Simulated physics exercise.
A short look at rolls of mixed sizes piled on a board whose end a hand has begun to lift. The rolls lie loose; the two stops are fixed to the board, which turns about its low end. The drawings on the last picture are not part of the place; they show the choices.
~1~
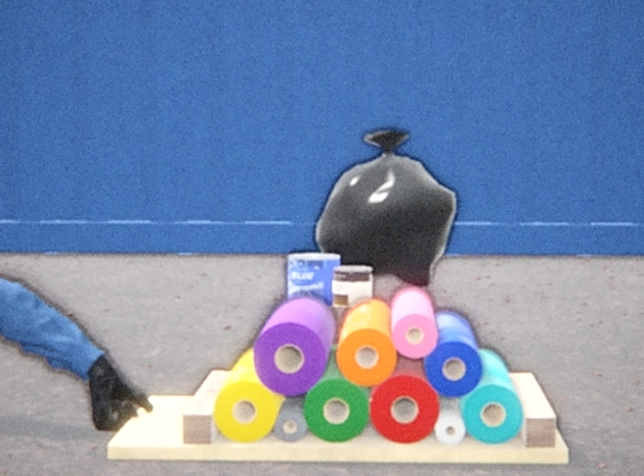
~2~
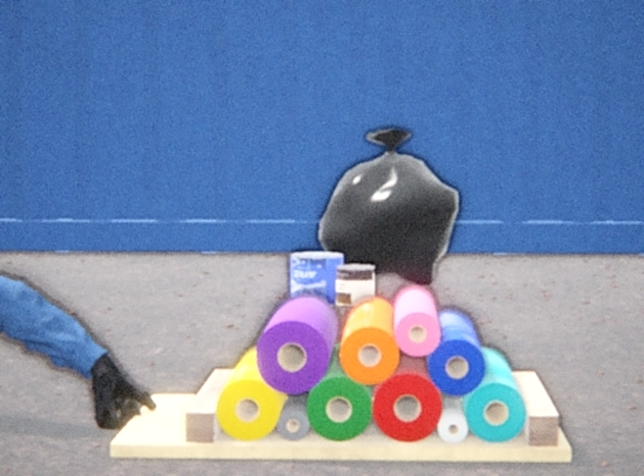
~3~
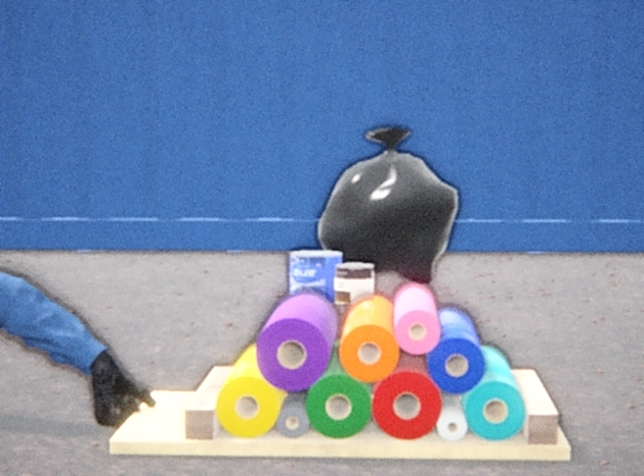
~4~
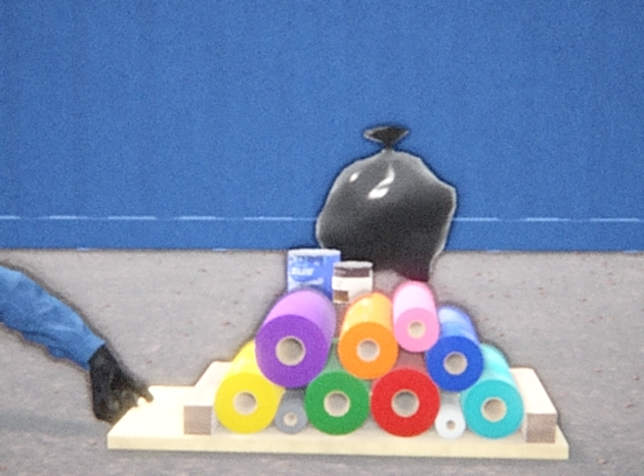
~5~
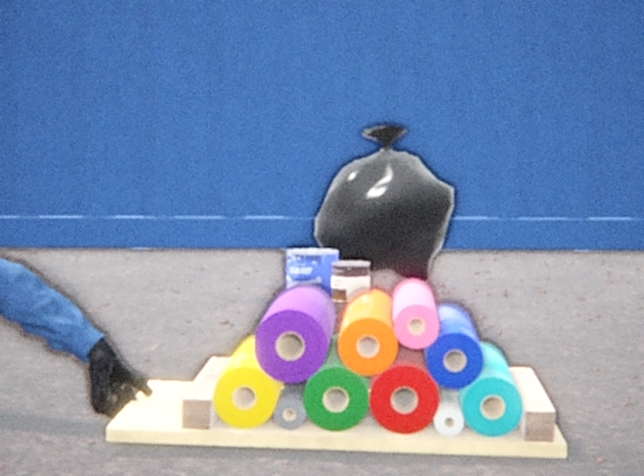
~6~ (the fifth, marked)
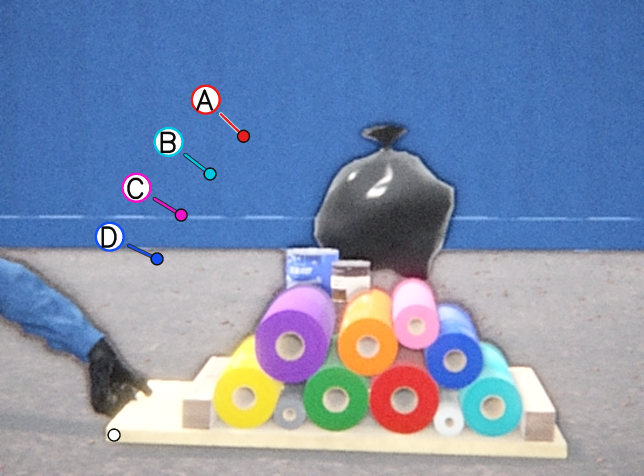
A gloved hand slightly raises the left end of a board piled with colourful rolls.
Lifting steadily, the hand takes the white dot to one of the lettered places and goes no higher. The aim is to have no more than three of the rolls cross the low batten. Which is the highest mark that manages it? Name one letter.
No higher than B.
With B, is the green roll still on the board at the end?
The green roll: Yes.
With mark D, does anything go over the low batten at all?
No, at D.
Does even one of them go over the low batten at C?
No.
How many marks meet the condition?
The number is three.
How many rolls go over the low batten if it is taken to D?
With D, none.
On the copy, A at (244, 136); B at (210, 174); C at (181, 215); D at (157, 259); the white dot at (114, 435).
On B. First, board at 22°.
Then, board at 38°.
Finally, board at 38°, two over the low batten (blue, orange).
By contrast, A four over the low batten (purple, blue, orange, pink); C none over the low batten; D none over the low batten.
